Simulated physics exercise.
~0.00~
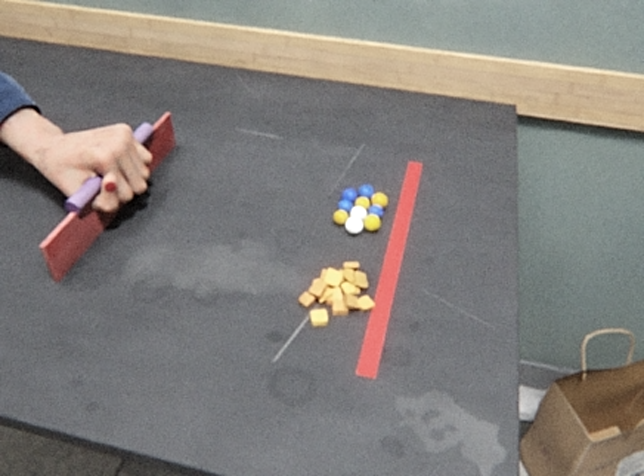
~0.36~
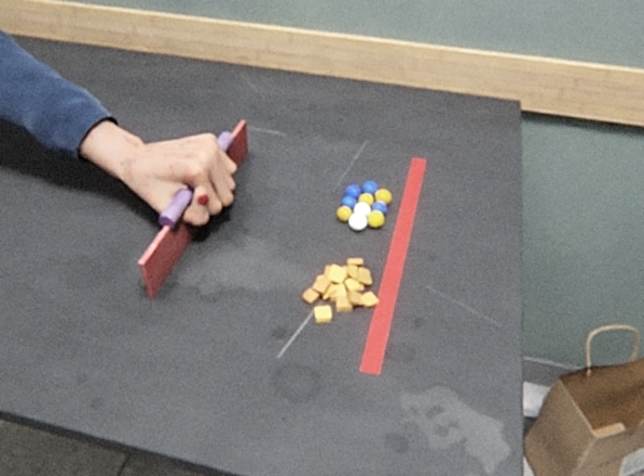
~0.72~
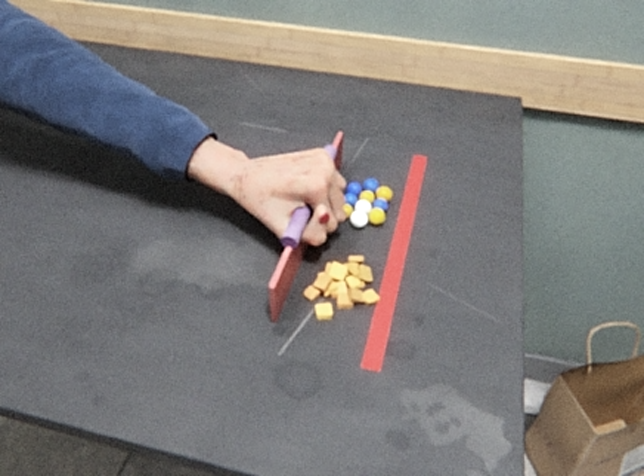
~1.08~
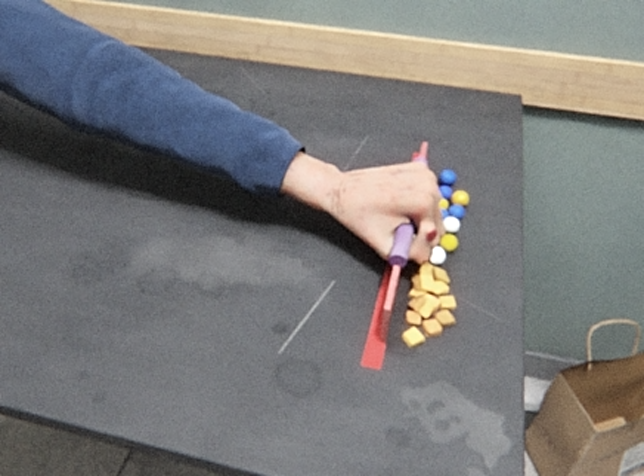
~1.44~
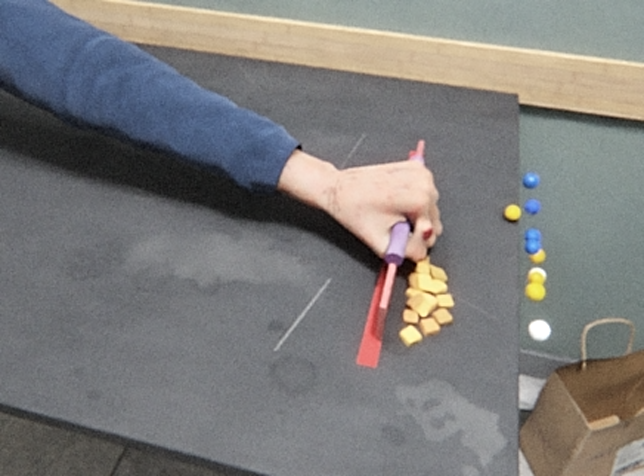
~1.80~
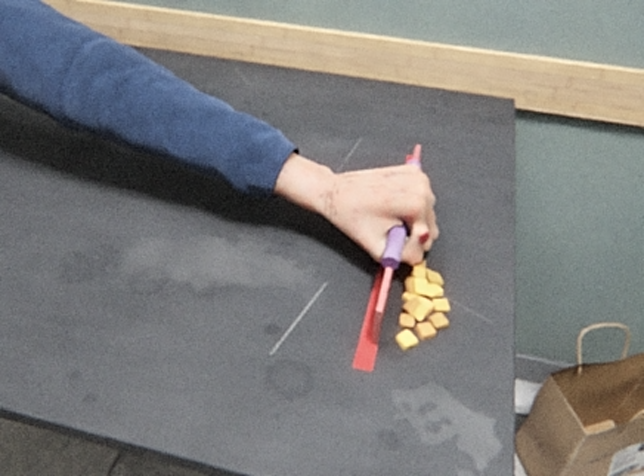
Hand sweeping a scraper rightward to red tape, pushing two heaps; colored balls roll off the table edge, yellow cubes stay.
